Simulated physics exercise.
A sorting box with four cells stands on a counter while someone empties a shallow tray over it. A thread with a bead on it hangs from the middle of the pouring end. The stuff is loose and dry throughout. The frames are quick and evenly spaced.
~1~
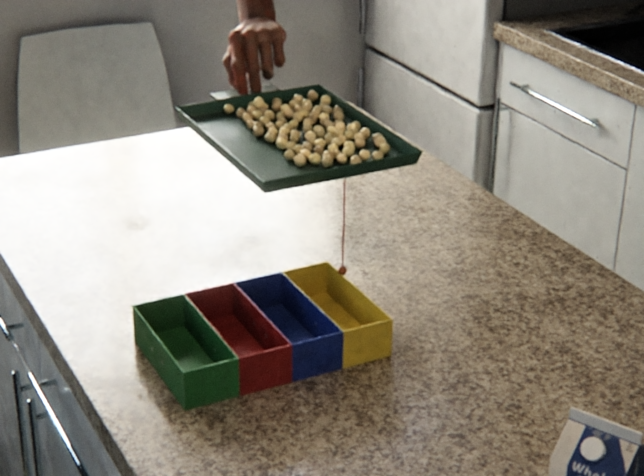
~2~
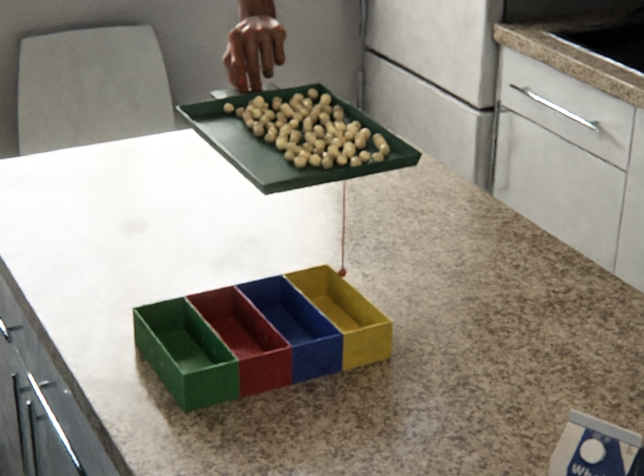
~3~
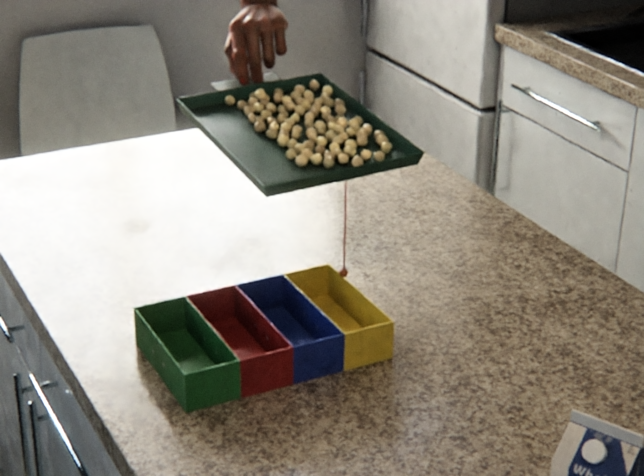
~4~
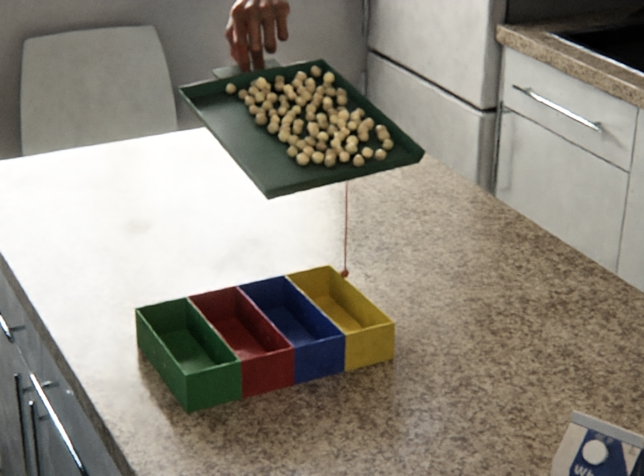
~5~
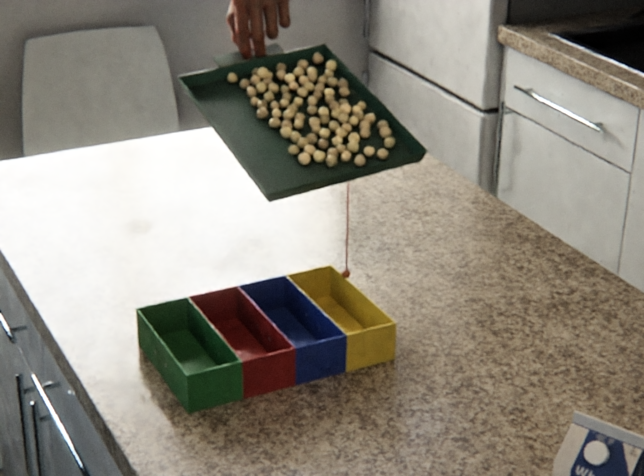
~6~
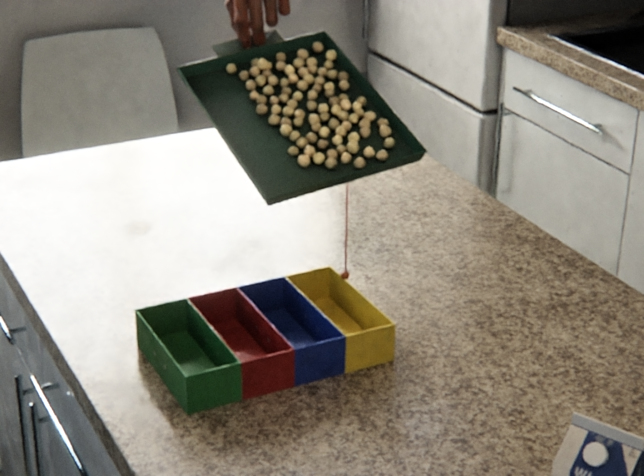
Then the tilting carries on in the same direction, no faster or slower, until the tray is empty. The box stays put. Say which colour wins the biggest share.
Blue wins the biggest share.
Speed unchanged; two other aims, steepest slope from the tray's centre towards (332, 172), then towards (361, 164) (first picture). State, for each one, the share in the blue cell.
In order: About 20, then 0 percent.
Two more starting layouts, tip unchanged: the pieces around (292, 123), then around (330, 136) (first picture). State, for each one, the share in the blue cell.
Roughly 60 and 60 percent, in that order.
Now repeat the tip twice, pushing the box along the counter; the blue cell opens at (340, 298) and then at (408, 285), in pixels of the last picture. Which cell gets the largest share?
The first time it is the cell in red; the second time it is the green one.
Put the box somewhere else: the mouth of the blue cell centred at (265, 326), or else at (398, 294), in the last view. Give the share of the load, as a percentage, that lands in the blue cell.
Respectively 40 % and 0 %.
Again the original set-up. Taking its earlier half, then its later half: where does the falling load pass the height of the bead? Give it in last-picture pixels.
First around (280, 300), afterwards around (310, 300).
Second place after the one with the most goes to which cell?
That would be the yellow cell.
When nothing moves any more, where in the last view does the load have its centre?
I'd mark it at roughly (304, 345).
Shortly afterwards, tray tipped steeply; the bulk on the tray; a little in the red cell; only a few in the blue cell; a little falling or outside the box.
Next, tray tipped past a quarter turn; near a third on the tray; near a quarter in the blue cell; a little in the red cell; a little in the yellow cell; only a few in the green cell; near a third falling or outside the box.
Some moments later, tray tipped past a quarter turn; near half in the blue cell; near a quarter in the yellow cell; a little in the red cell; only a few in the green cell; a little falling or outside the box.
In the end, tray tipped past a quarter turn; near half in the blue cell; near a quarter in the yellow cell; a little in the red cell; only a few in the green cell; a little outside the box.
